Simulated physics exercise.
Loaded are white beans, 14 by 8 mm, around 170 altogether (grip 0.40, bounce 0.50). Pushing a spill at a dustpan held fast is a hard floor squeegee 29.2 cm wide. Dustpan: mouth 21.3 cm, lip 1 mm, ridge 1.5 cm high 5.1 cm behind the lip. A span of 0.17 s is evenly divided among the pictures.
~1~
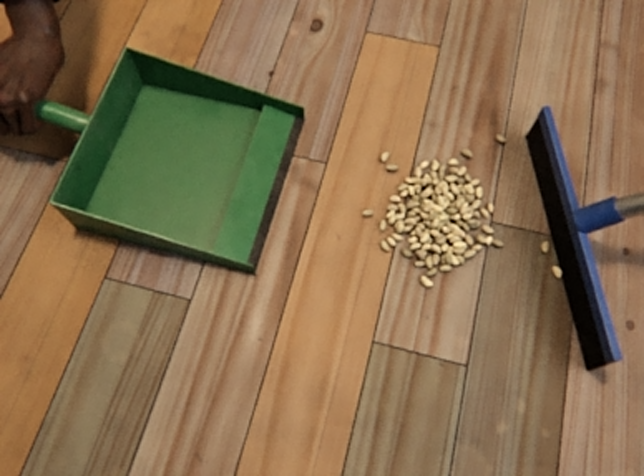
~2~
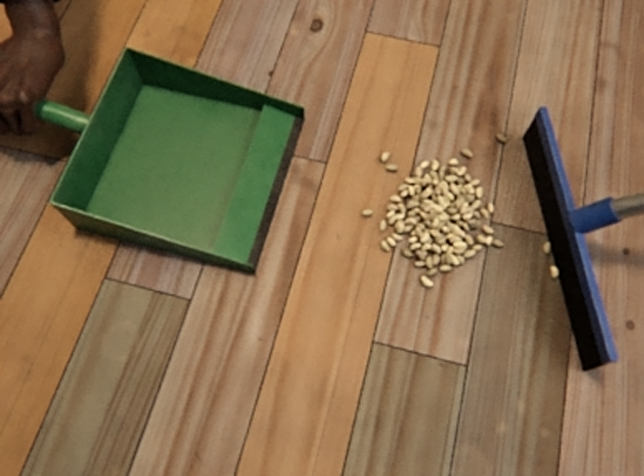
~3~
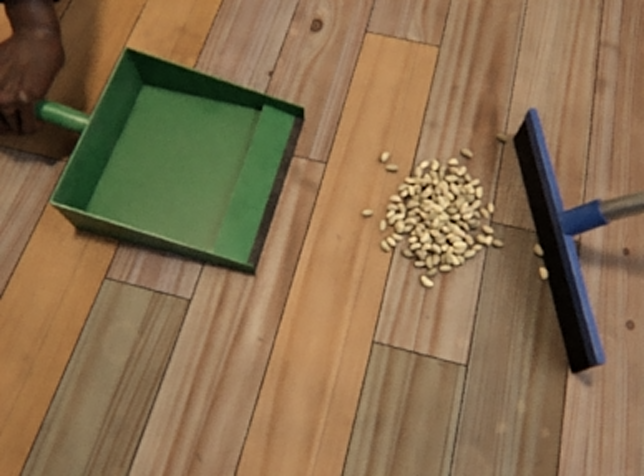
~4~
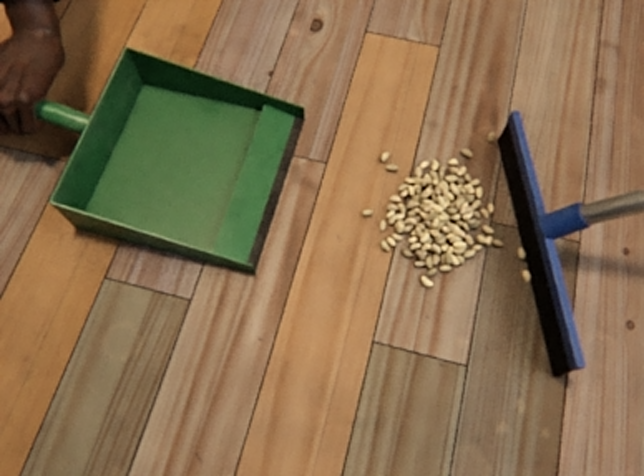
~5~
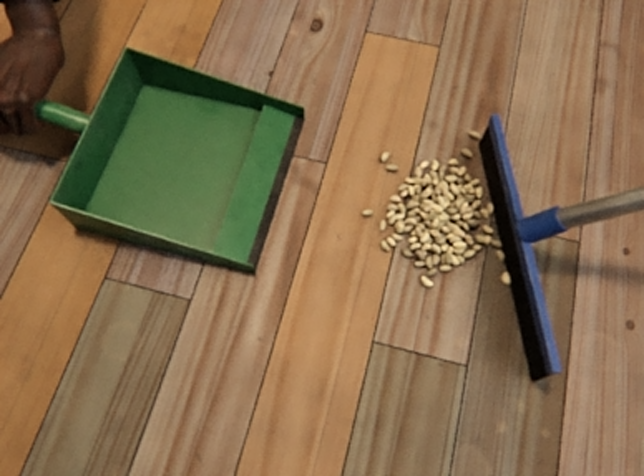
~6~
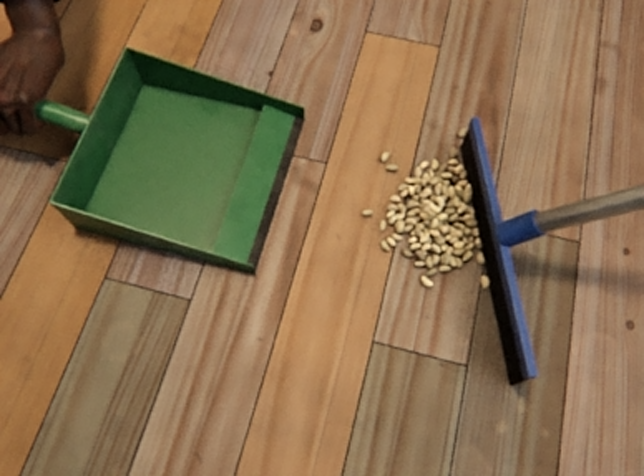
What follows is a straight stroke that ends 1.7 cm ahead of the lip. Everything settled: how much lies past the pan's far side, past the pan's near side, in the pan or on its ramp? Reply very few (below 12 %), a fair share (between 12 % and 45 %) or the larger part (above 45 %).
Far side - very few; near side - a fair share; pan - a fair share.
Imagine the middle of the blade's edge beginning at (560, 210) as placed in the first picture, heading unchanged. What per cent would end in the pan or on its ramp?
Around 20 %.
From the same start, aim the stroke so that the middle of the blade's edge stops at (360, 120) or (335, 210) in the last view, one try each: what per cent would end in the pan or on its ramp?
Some 0 in a hundred and 20 in a hundred.
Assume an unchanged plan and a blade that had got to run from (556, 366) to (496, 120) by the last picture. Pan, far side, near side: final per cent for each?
Per cent by place - pan 20, far side 0, near side 15.
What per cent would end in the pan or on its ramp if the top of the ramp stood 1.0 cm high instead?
That would give something like 25 per cent.
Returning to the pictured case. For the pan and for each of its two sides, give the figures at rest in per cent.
So it's far side at 0 percent, near side at 25 percent, and the pan at 20 percent.
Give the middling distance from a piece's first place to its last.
20 cm or thereabouts.
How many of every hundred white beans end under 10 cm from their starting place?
0 %.
Then, 0.16 s after the last picture, middle of the blade 15 cm from the lip; 0 % over the lip, far side 0 %, near side 0 %.
Then, 0.26 s after the last picture, middle of the blade 9 cm from the lip; 0 % over the lip, far side 0 %, near side 15 %.
Then, 0.49 s after the last picture, middle of the blade 7 cm from the lip; 25 % over the lip, far side 0 %, near side 25 %.
In the end, far side 0 %, near side 25 %, pan 20 %, in front of the lip or behind the blade 50 %.
